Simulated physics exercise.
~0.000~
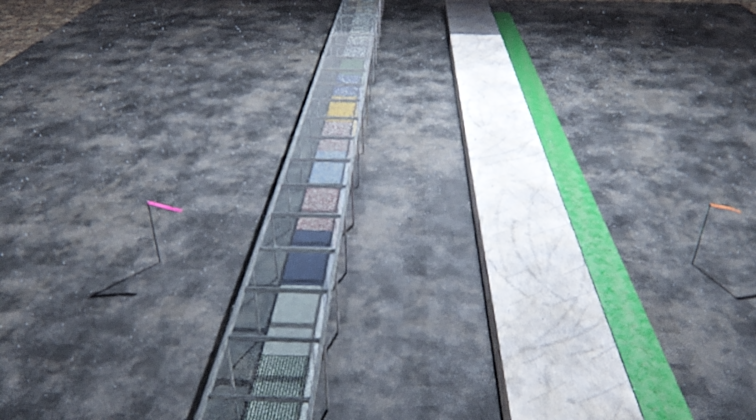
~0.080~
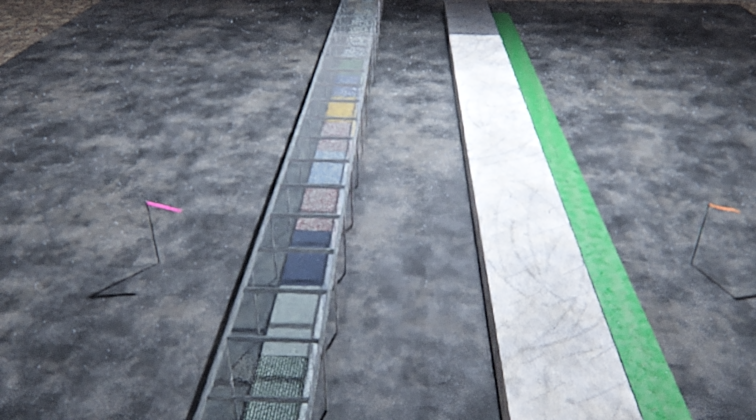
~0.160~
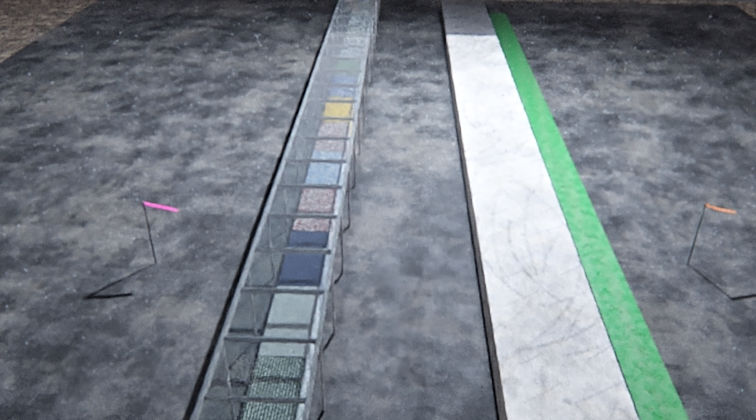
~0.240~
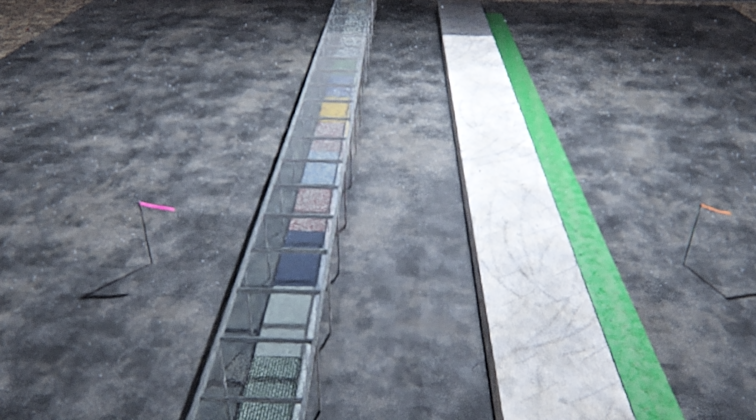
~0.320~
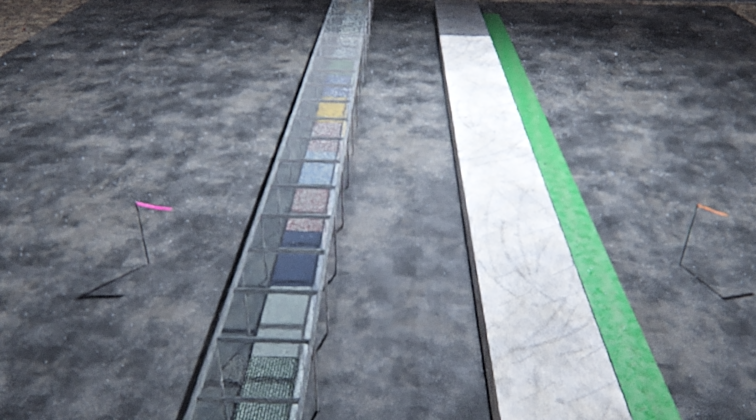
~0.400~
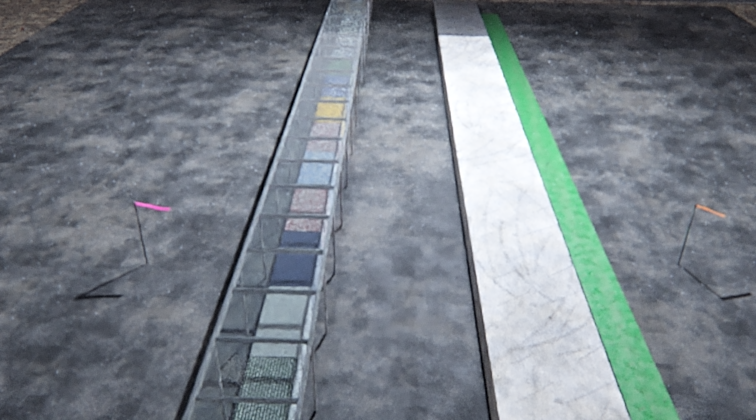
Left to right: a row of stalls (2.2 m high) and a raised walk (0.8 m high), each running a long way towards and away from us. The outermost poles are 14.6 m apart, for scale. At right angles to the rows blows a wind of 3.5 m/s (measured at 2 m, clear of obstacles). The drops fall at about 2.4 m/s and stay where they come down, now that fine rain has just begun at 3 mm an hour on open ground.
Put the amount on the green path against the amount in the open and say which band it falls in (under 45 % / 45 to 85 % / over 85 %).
It falls at above 85 % of the amount in the open.
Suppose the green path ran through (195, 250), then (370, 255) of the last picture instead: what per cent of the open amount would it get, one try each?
100 % and 10 %.
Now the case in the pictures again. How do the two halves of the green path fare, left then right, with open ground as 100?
Left half about 95 per cent, right half about 95 per cent.
In 10 minutes the green path collects 0.5 mm against 0.5 mm in the open.
In 30 minutes the green path collects 1.4 mm against 1.5 mm in the open.
In 60 minutes the green path collects 2.9 mm against 3.0 mm in the open, so the green path has 95 % of the open amount; the left half of it has 95 %, the right half 96 %.
